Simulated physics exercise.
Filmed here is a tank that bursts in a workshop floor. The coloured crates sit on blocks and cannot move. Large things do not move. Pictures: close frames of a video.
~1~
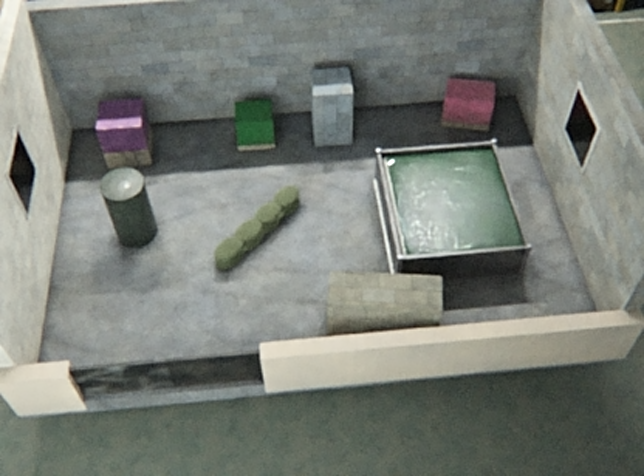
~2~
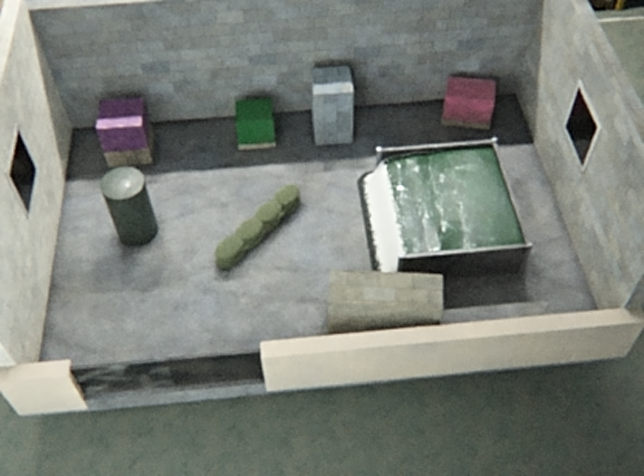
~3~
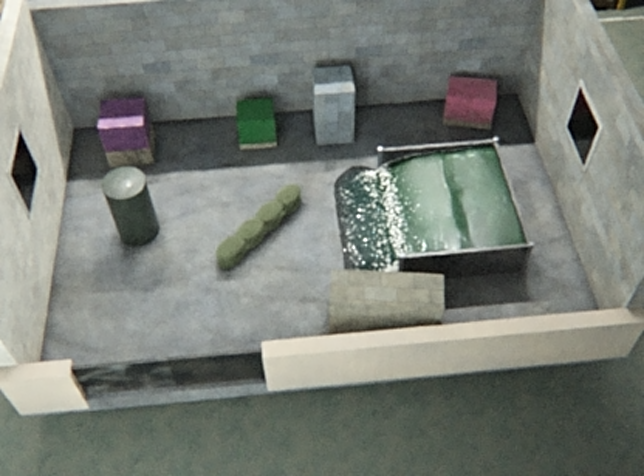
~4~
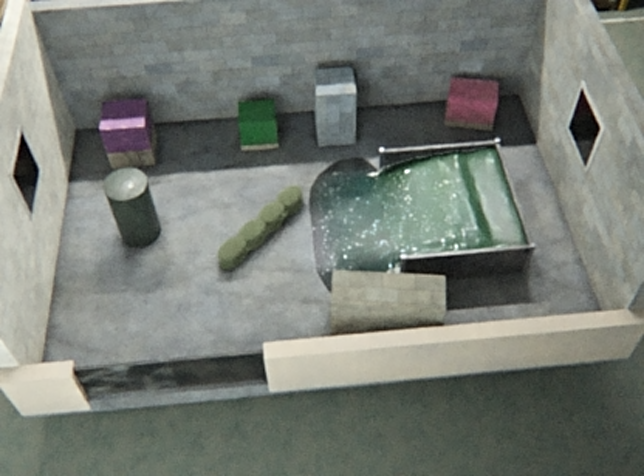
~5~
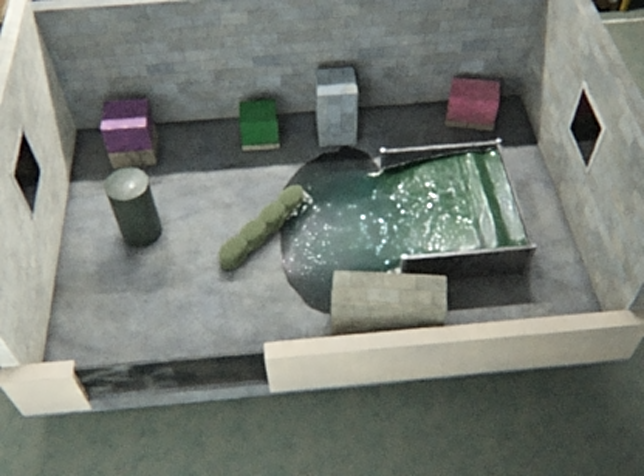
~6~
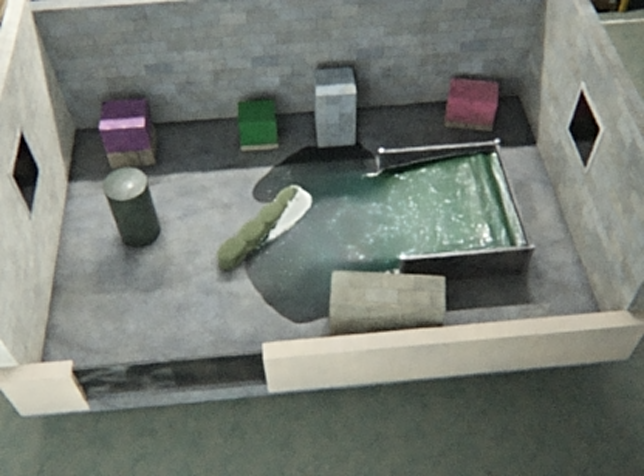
Green water in an open tank pours out leftward and spreads across the grey floor, reaching a green hedge-like barrier.
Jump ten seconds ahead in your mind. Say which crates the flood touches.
My prediction: The pink crate is left dry; the green crate is left wet; the purple crate is left dry.
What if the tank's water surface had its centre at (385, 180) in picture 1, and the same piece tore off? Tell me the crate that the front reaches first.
Crate marked green.
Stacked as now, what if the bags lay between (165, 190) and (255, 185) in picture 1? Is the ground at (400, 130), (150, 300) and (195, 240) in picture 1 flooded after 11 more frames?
In that order: Dry, awash, awash.
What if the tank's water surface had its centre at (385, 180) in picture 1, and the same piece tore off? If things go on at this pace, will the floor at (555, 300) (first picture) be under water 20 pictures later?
At that spot: Bone-dry.
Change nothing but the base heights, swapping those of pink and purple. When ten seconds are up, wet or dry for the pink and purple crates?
Pink crate: Stays clear; purple crate: Is reached.
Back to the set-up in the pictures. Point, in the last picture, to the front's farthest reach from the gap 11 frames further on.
The farthest wet spot is near (38, 390).
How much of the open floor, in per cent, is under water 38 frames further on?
My guess is around 85 in a hundred.
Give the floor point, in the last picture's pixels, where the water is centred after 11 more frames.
My pick is pixel (318, 247).
A moment on, water covers 30 % of the floor; the pink crate not reached, the green crate water round its plinth, the purple crate not reached.
Next, water covers 45 % of the floor; the pink crate not reached, the green crate water round its plinth, the purple crate water round its plinth.
Then, water covers 60 % of the floor; the pink crate not reached, the green crate water round its plinth, the purple crate water round its plinth.
Later, water covers 85 % of the floor; the pink crate water round its plinth, the green crate water round its plinth, the purple crate water round its plinth.
In the end, water covers 100 % of the floor; the pink crate stayed above the water, the green crate was topped, the purple crate stayed above the water.
